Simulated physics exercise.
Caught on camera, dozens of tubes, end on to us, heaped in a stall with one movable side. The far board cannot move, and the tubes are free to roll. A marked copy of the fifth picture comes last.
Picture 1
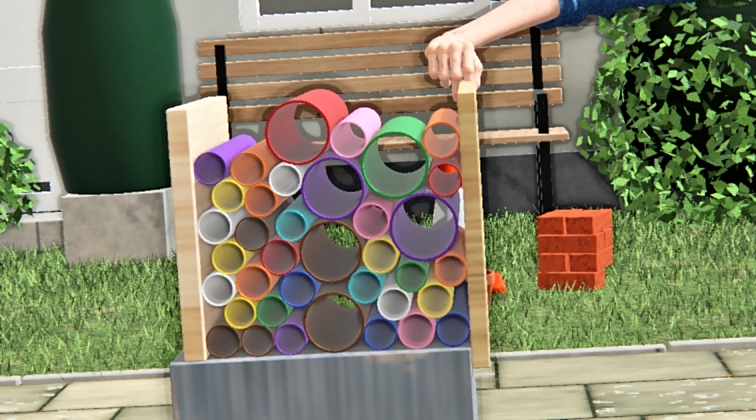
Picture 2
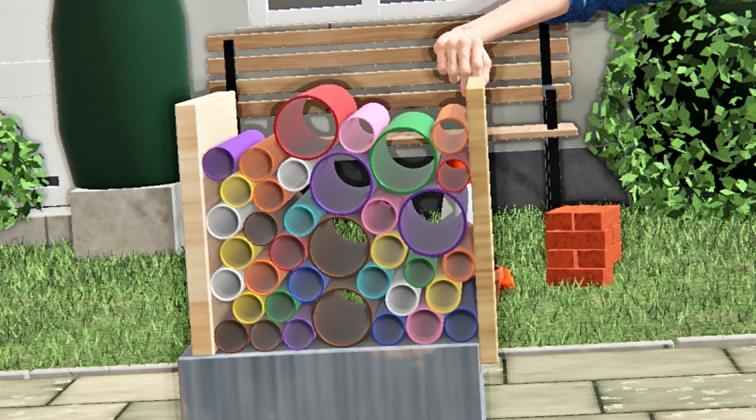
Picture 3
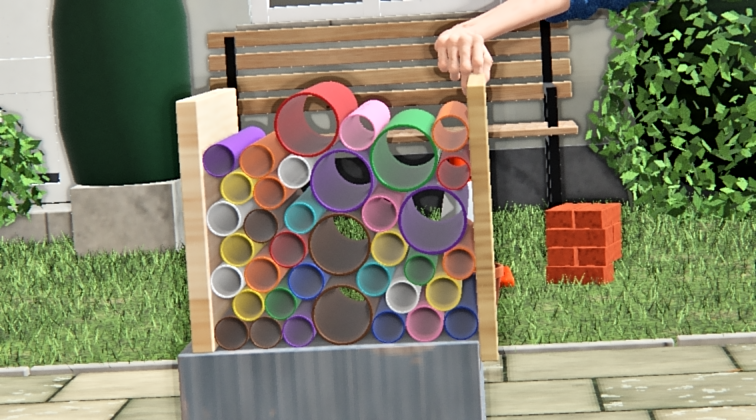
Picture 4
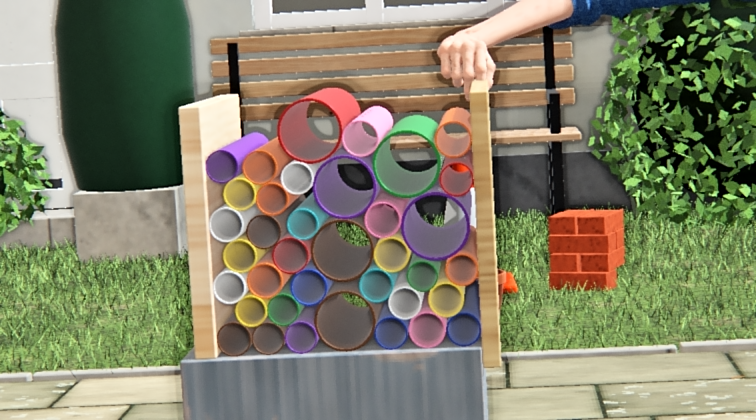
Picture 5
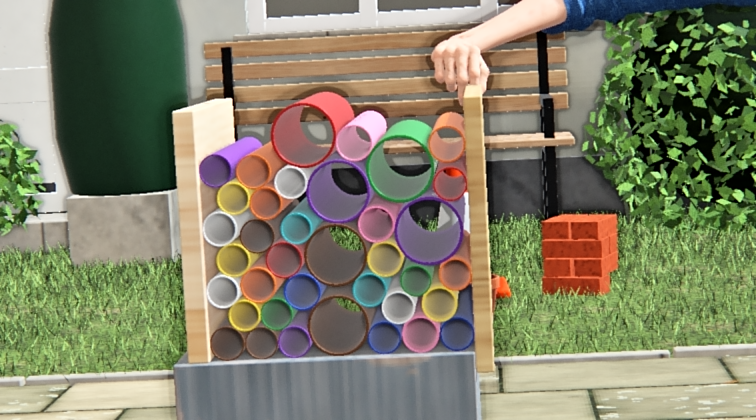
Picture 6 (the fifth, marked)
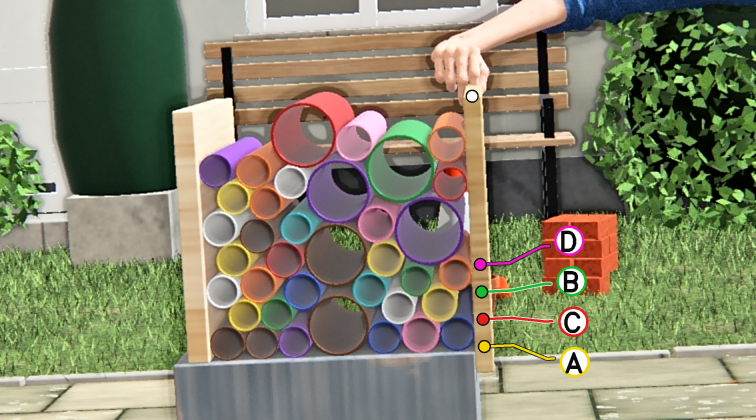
A hand gripping the top of the right-hand wooden board reaches in from the upper right, in a grassy garden seen from the front at about bench height. Colourful tubes, red, green, purple, pink and brown among them, sit heaped between two boards above a grey block, with a bench behind and red bricks at right. The view sways slightly while the tubes stay packed together.
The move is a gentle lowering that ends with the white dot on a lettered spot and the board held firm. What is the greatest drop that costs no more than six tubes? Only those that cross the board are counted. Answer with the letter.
Stop at B.
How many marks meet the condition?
Two of the four.
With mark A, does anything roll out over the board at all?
Yes, at A.
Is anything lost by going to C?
At C: Yes.
On the copy, A at (485, 346); B at (482, 292); C at (483, 319); D at (481, 264); the white dot at (473, 96).
On B. First, top of the board (467, 179).
Then, top of the board (472, 271).
Finally, top of the board (473, 291), two out over the board.
By contrast, A more than six out over the board; C more than six out over the board; D two out over the board.
